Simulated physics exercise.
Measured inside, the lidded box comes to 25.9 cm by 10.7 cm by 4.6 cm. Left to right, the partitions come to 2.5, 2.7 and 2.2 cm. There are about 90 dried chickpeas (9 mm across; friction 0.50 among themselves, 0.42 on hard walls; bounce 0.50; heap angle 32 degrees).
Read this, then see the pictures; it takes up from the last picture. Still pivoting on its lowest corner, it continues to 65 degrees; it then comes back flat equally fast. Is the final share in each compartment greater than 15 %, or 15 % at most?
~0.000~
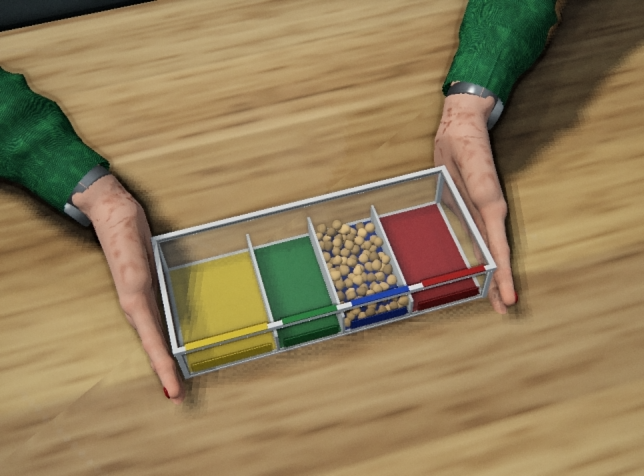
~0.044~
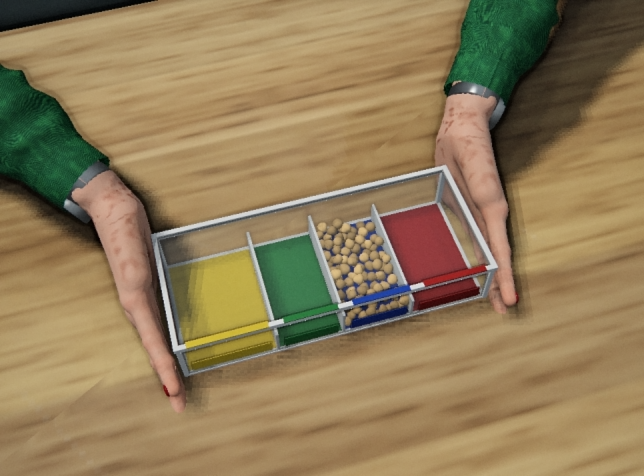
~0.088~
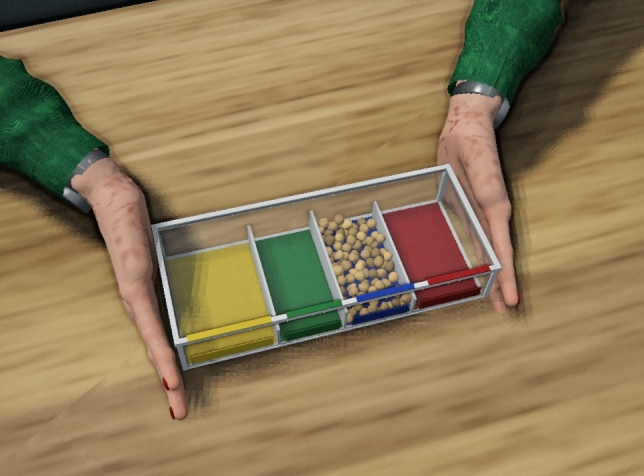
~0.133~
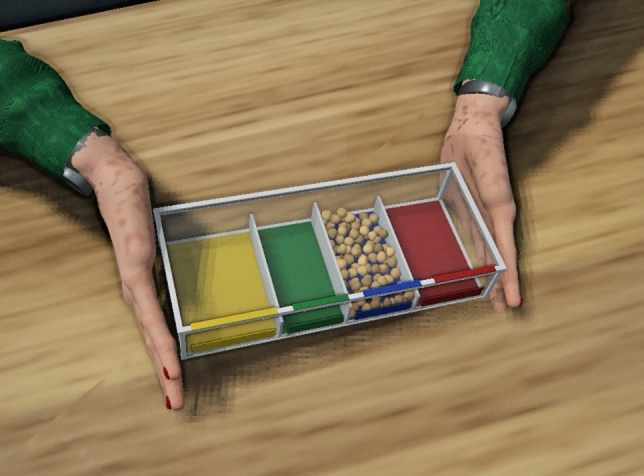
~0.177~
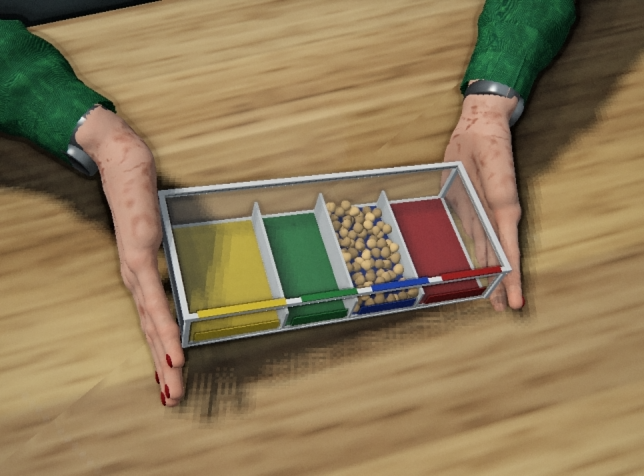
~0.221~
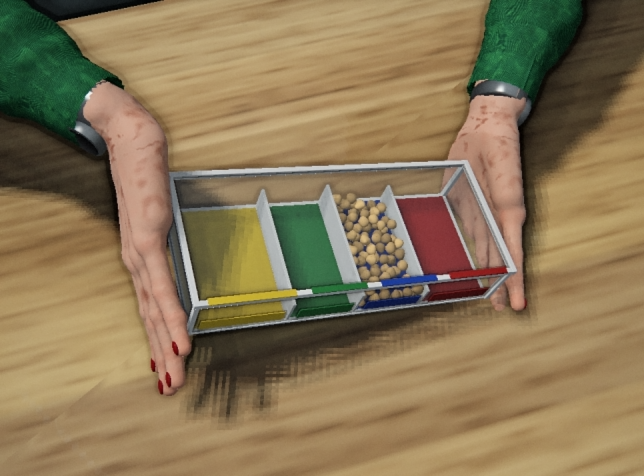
At the end, red: It'll probably finish at or short of fifteen percent of the pieces. Blue: It'll probably finish past fifteen percent of the pieces. Green: It'll probably finish at or short of fifteen percent of the pieces. Yellow: It'll probably finish at or short of fifteen percent of the pieces.
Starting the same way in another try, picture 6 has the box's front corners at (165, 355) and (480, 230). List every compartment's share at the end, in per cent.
Each compartment ends like this: Red 0 per cent, blue 95 per cent, green 0 per cent, yellow 0 per cent.
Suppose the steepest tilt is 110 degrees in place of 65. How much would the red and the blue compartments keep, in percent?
In that case red 95, blue 5.
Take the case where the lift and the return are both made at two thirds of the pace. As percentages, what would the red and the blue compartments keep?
Red 5 %; blue 95 %.
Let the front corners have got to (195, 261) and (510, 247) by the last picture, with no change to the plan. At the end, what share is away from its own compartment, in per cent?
Estimate: Around 15 %.
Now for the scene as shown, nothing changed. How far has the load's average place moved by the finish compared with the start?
The balance point ends up some 2.0 centimetres from where it began.
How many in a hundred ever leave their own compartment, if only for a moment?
Estimate: Near 10 %.
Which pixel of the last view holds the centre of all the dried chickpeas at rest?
Look around (380, 278) in the last picture.
After 0.74 s, tilt 64 degrees; red 5 %, blue 95 %.
After 1.09 s, tilt 26 degrees; red 10 %, blue 90 %.
After 1.53 s, tilt 0 degrees; red 10 %, blue 90 %.
By 1.8 s all is still; red 10 %, blue 90 %, green 0 %, yellow 0 %.
